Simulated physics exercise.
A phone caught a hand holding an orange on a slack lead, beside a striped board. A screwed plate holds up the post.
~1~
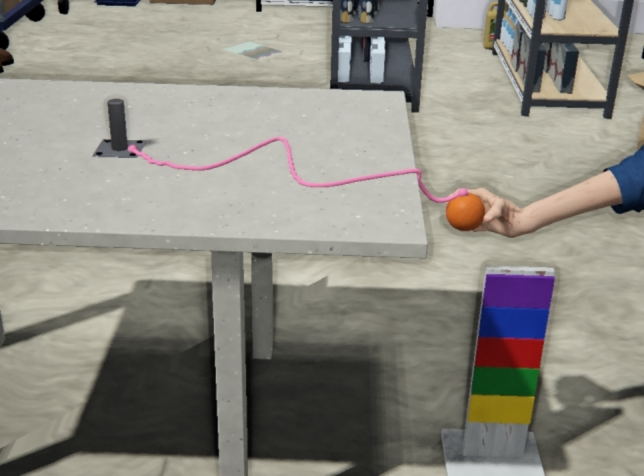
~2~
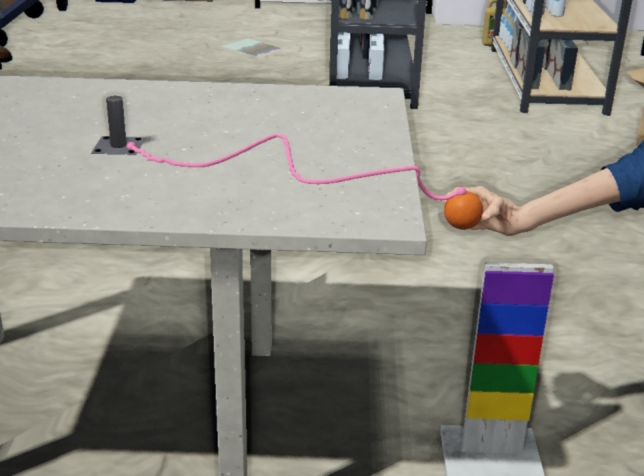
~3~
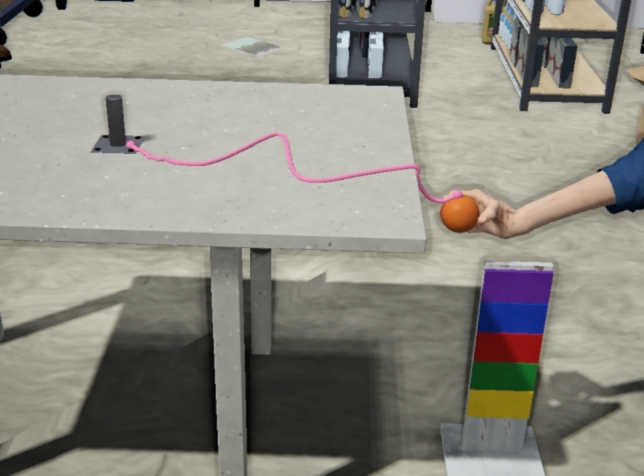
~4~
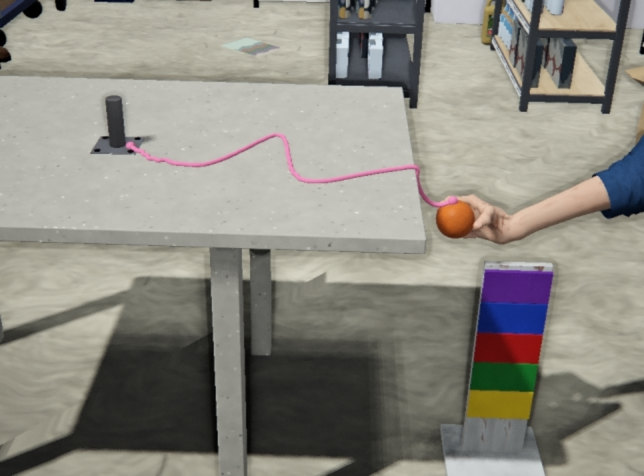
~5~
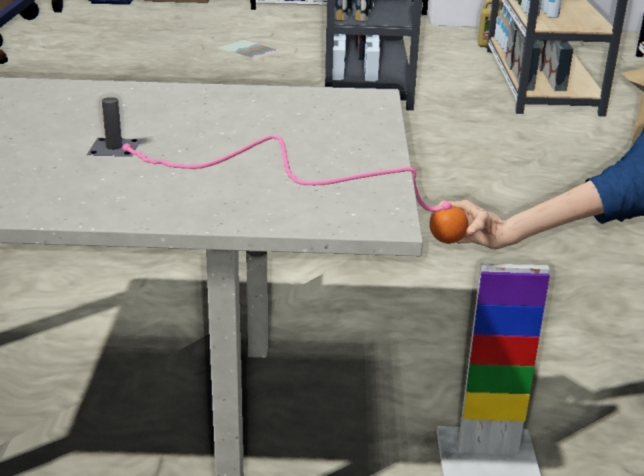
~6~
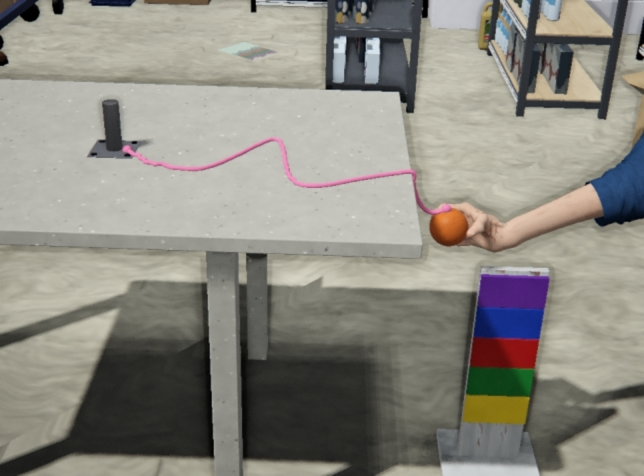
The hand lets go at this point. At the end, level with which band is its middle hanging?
Level with green.
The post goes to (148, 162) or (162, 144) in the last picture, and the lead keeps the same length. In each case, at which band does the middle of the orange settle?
Answer, in order: Yellow, yellow.
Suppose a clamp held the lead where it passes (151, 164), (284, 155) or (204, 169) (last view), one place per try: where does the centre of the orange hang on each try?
They end up at (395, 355), (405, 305) and (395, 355).
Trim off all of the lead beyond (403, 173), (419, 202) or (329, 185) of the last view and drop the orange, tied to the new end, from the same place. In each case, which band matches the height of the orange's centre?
Blue; red; higher than all five.
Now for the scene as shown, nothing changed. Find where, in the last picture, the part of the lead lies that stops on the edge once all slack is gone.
Pixel (288, 170).
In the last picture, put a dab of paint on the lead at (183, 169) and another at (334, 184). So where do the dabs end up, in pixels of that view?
The first moves to (212, 153), the second to (405, 234).
Soon after, orange near (379, 369); level with green.
After that, orange near (405, 370); level with green.
In the end, orange near (392, 370); level with green. The green one.
